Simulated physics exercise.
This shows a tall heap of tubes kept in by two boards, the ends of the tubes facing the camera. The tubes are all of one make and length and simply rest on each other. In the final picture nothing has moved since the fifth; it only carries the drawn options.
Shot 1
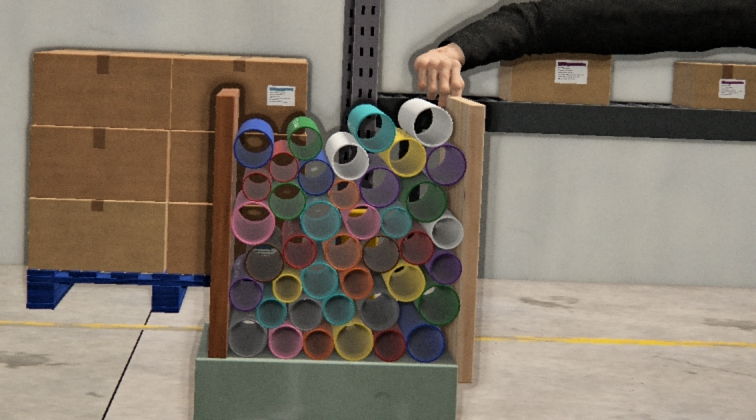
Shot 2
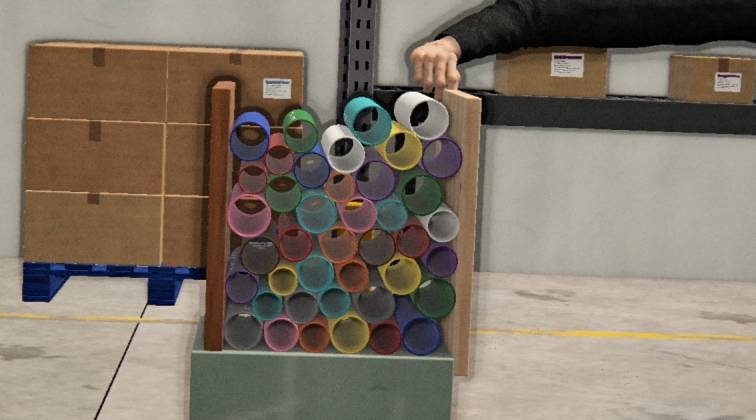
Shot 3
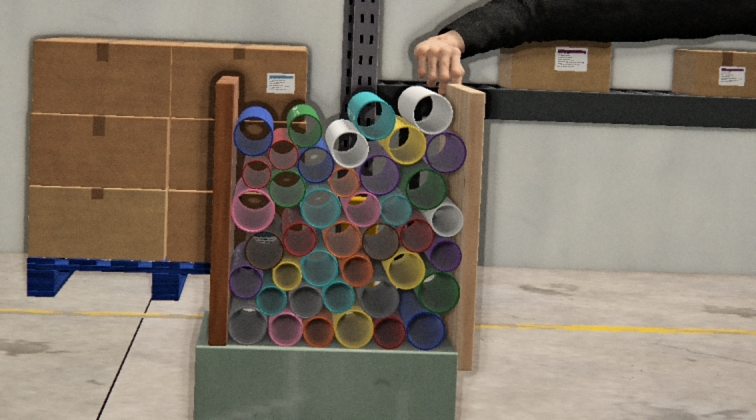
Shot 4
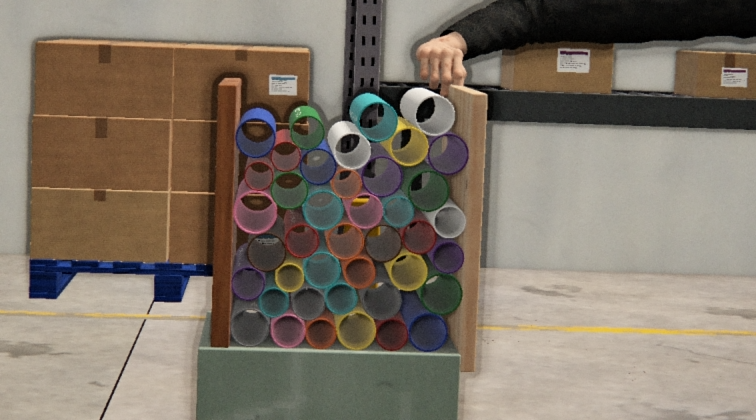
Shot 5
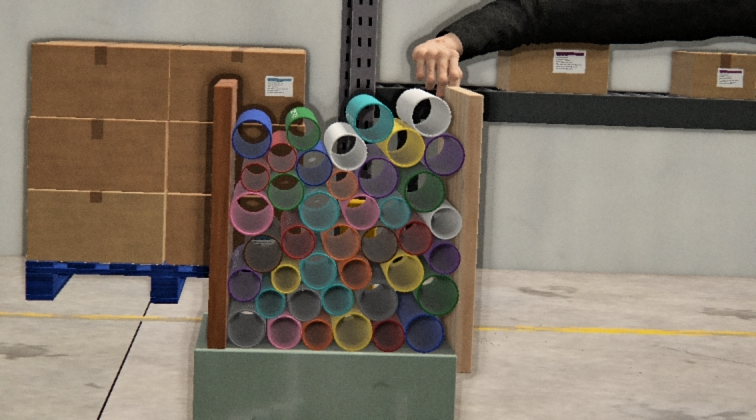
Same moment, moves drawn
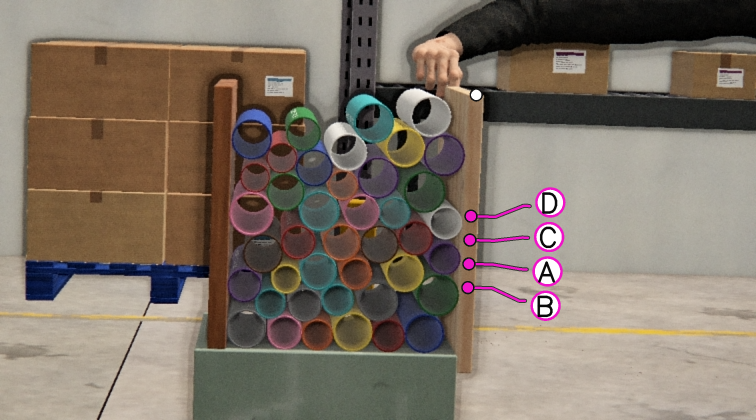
A hand at the end of a dark-sleeved arm rests on top of the right-hand board, beside a tall heap of colourful tubes stacked between two boards on a green base. The view shifts very slightly, while the hand, boards and tubes show no clear movement of their own.
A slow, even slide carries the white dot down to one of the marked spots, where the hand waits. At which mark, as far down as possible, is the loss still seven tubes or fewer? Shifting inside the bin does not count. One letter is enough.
Mark A is as low as it can go.
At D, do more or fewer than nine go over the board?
Fewer than nine.
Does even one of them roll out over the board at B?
Yes.
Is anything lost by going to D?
At D: Yes.
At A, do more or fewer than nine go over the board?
Fewer than nine.
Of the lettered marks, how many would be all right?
Three of them.
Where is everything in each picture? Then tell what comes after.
The first picture shows side board (456, 229); a grey tube (247, 338); a blue tube (426, 343).
The second picture shows a blue tube (422, 336); a turquoise tube (334, 302).
The third picture shows an orange tube (357, 271); a red tube (300, 239).
The fourth picture shows a pink tube (365, 211); an orange tube (347, 184).
The fifth picture shows a turquoise tube (374, 123); a green tube (303, 134); side board (455, 219).
On the marked copy, A at (469, 264); B at (468, 288); C at (470, 240); D at (471, 216); the white dot at (476, 95).
Following A. Soon after the start, top of the board (465, 168).
Later, top of the board (461, 250).
In the end, top of the board (461, 263), six out over the board.
As for the rest, B more than seven out over the board; C two out over the board; D two out over the board.
